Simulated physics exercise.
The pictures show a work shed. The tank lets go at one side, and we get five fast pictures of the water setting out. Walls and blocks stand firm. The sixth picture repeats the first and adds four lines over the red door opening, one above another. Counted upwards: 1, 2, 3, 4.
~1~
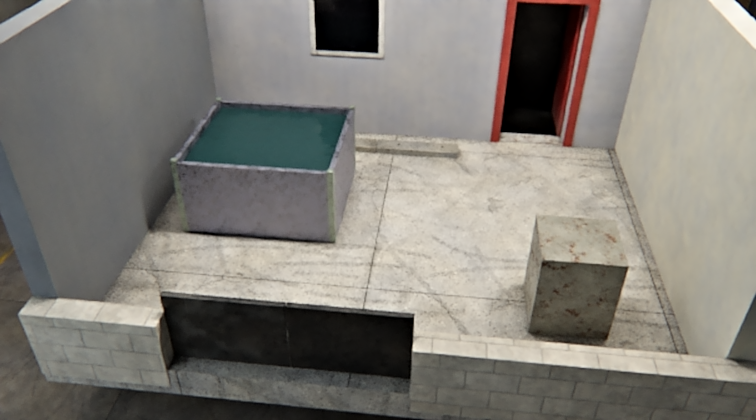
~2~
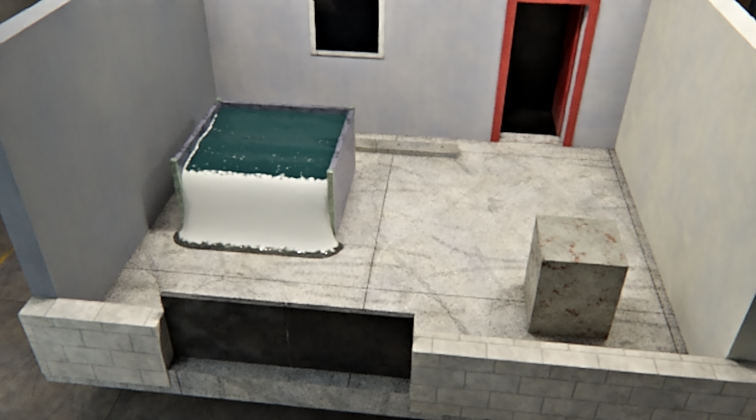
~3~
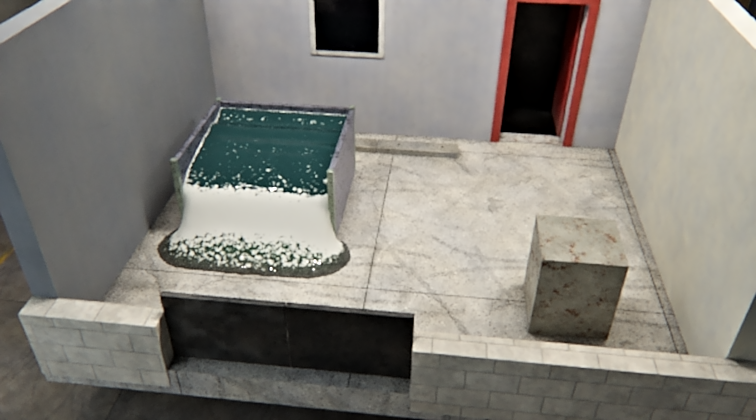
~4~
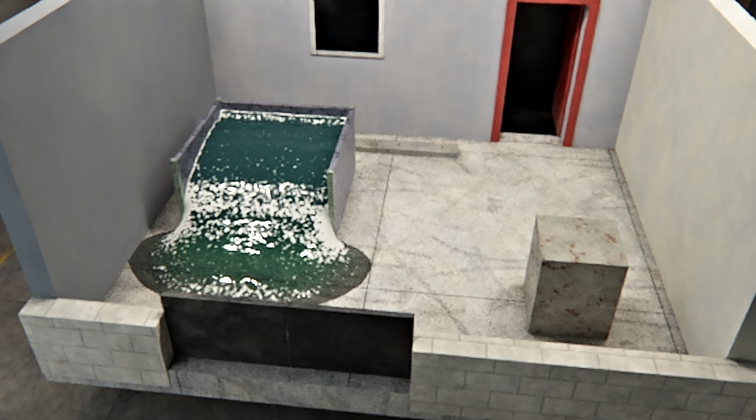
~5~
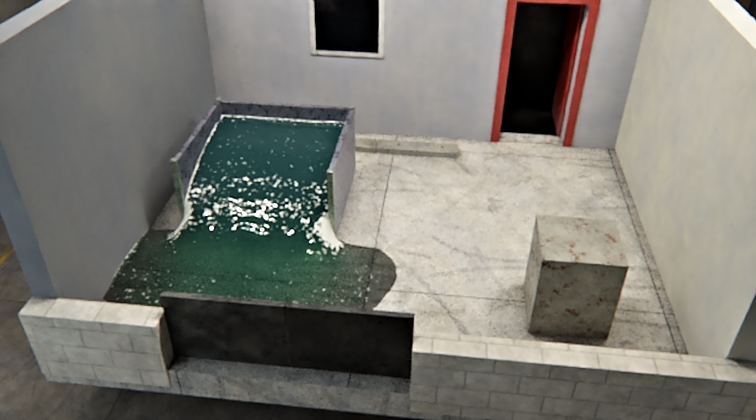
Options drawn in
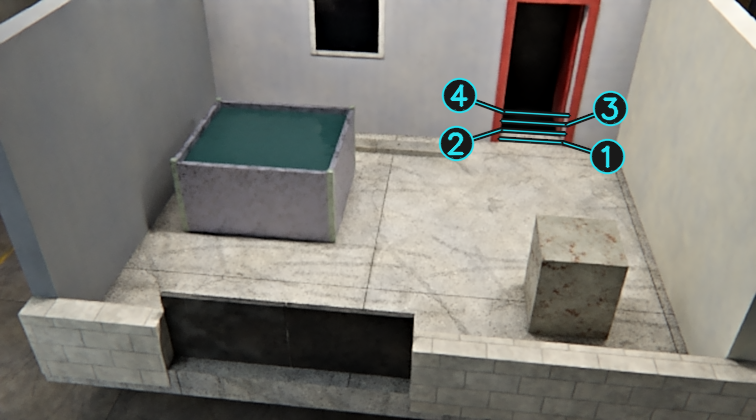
The clip shows a tank of green water in a walled work shed; its front side opens and water pours out in a white, foamy sheet, then spreads across the pale floor toward the low front wall and both sides.
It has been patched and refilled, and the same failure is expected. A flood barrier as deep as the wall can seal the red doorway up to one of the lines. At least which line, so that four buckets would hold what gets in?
The limit is 2.
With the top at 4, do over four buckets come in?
No, not at all.
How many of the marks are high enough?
Three of the four.
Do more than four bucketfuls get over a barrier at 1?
Yes, that goes wrong.
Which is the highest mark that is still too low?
Mark 1.
On the marked copy, 1 at (531, 140); 2 at (532, 131); 3 at (534, 122); 4 at (535, 113); from the bottom up 1, 2, 3, 4.
With 1, some 20 bucketfuls get in.
With 2, a splash gets over, under a bucket.
With 3, nothing gets over.
With 4, nothing gets over.
